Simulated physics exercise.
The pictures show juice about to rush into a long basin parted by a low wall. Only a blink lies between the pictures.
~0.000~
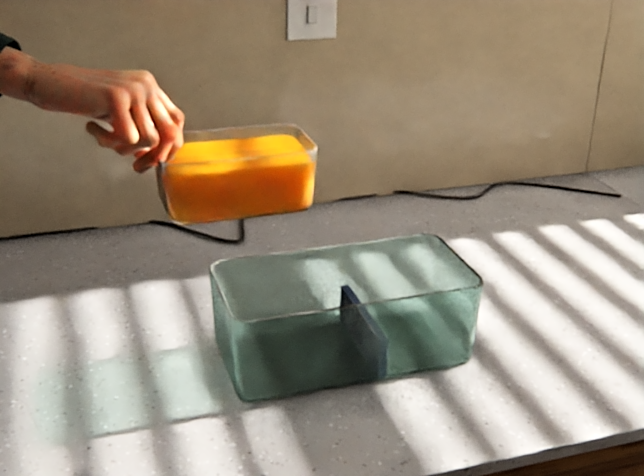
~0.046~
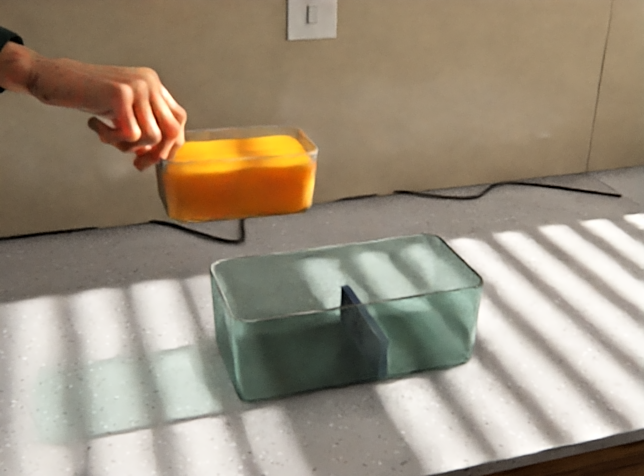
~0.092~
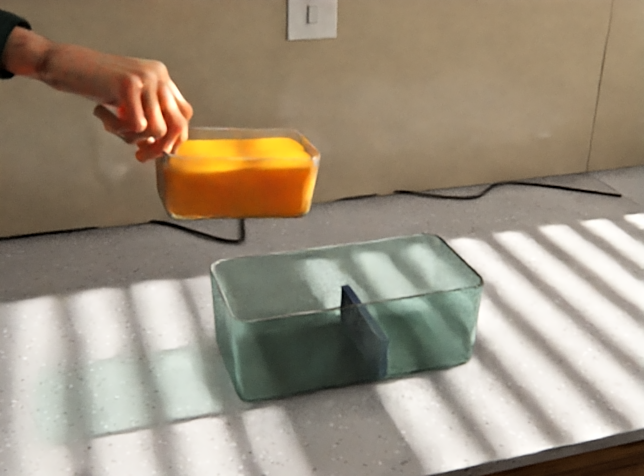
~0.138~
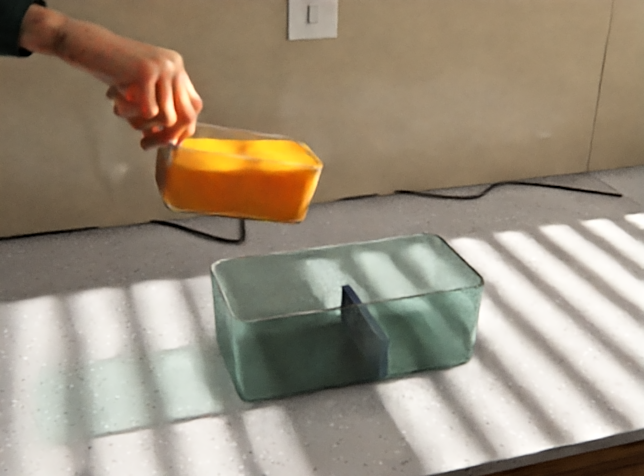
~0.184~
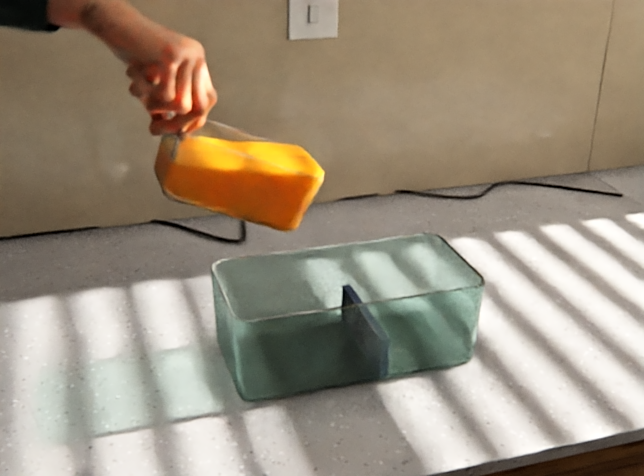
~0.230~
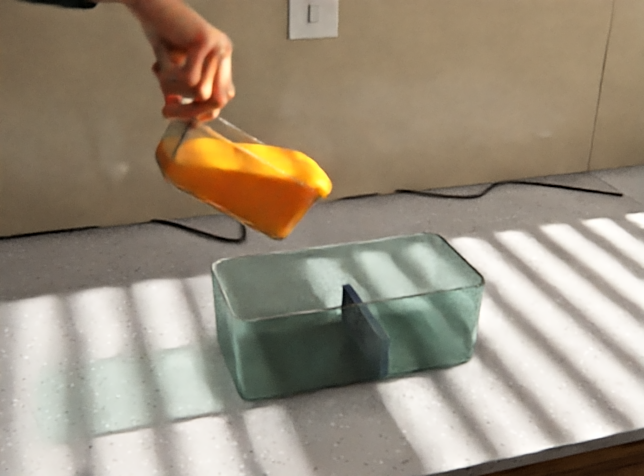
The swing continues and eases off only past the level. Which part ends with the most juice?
Most lies in the left part.
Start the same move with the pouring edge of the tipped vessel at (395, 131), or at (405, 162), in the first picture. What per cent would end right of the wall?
In turn 75 and 80 in a hundred.
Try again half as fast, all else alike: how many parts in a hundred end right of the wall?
About 50 per cent.
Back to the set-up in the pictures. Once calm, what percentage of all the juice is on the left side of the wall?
Roughly 75 in a hundred.
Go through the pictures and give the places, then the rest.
In the first frame, tilt 0°; pouring edge (307, 138); surface from (159, 158) to (303, 144); the long basin's rim runs from (220, 293) to (460, 259); the wall's top is at (363, 312).
In the second frame, tilt 2°; pouring edge (308, 140); surface from (159, 157) to (304, 145).
In the third frame, tilt 6°; pouring edge (310, 146); surface from (161, 154) to (306, 148).
In the fourth frame, tilt 14°; pouring edge (312, 155); surface from (164, 153) to (309, 151).
In the fifth frame, tilt 24°; pouring edge (313, 168); surface from (165, 152) to (310, 160); 3 per cent is over the edge.
In the sixth frame, tilt 35°; pouring edge (311, 182); surface from (164, 150) to (294, 164); 9 per cent is over the edge.
After 0.49 s the tilt is 101° and 10 per cent is still to pour, 38 is left of the wall and 15 right of it.
After 0.68 s the tilt is 110° and 1 per cent is still to pour, 67 is left of the wall and 17 right of it.
After 0.88 s the tilt is 110° and 0 per cent is still to pour, 72 is left of the wall and 19 right of it.
After 1.10 s the tilt is 110° and 0 per cent is still to pour, 73 is left of the wall and 19 right of it.
In the end 73 per cent lies left of the wall, 19 right of it and 8 outside.
